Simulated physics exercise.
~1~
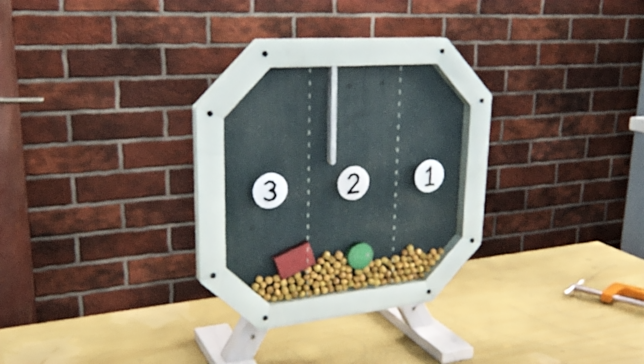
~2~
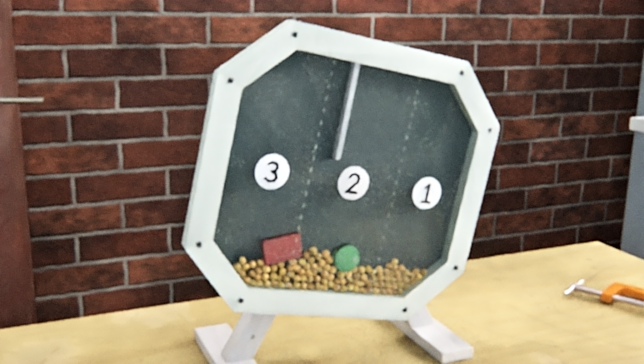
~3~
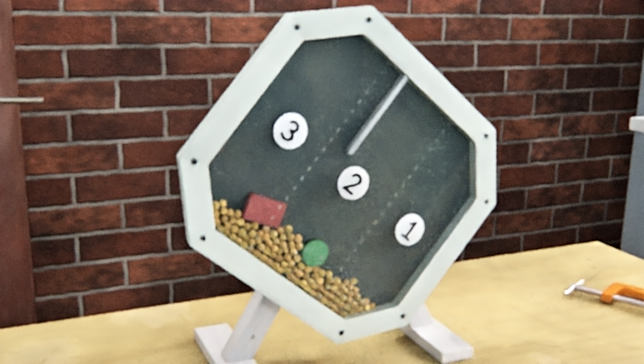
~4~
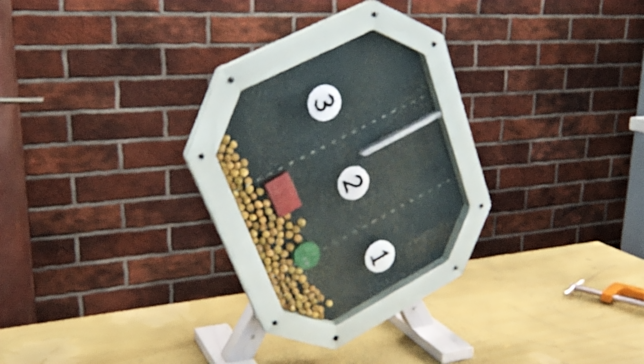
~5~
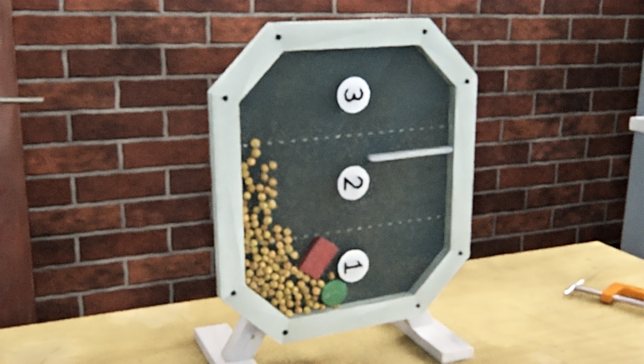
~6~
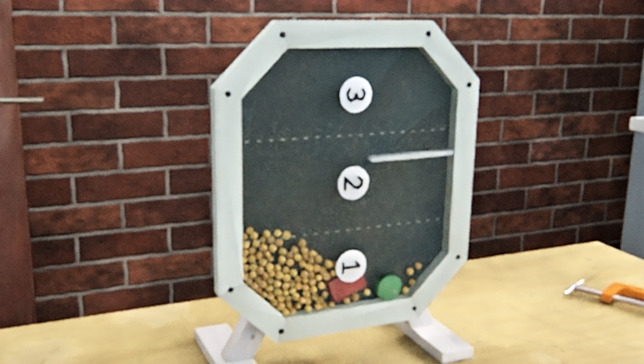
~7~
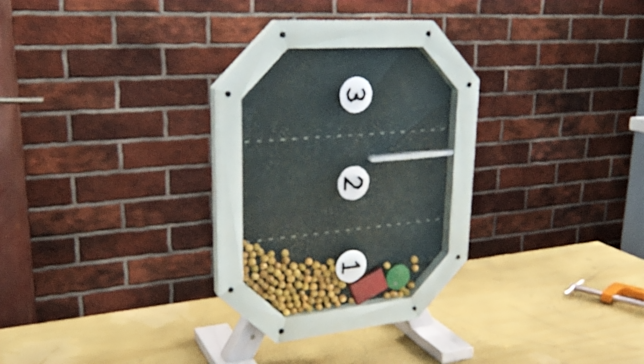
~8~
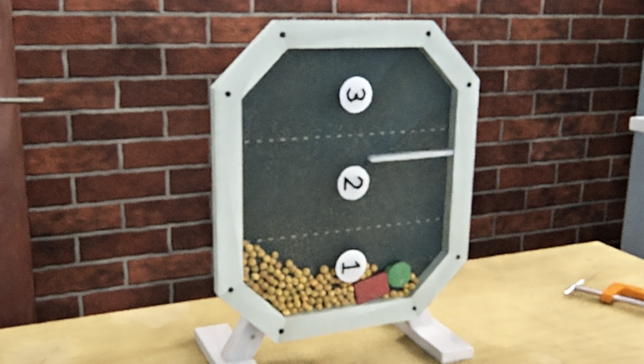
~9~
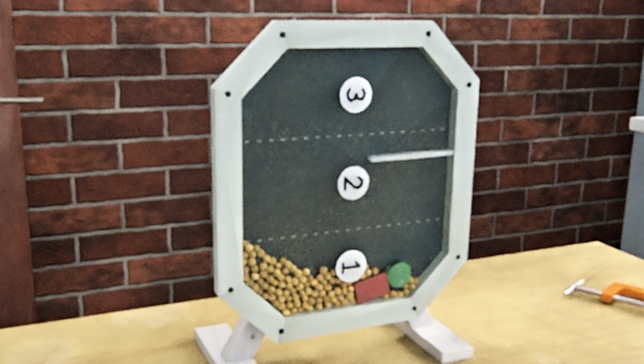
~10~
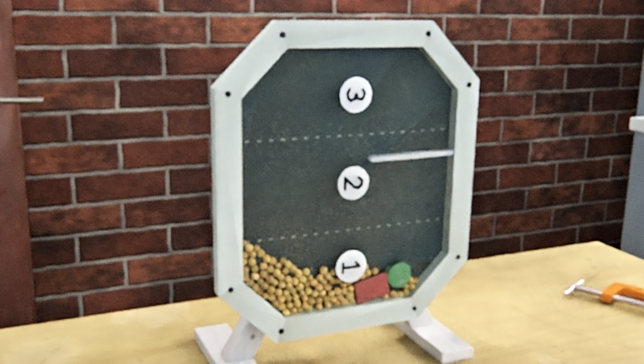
On a table, a case turns sideways, and beads, red block and green disc settle below.
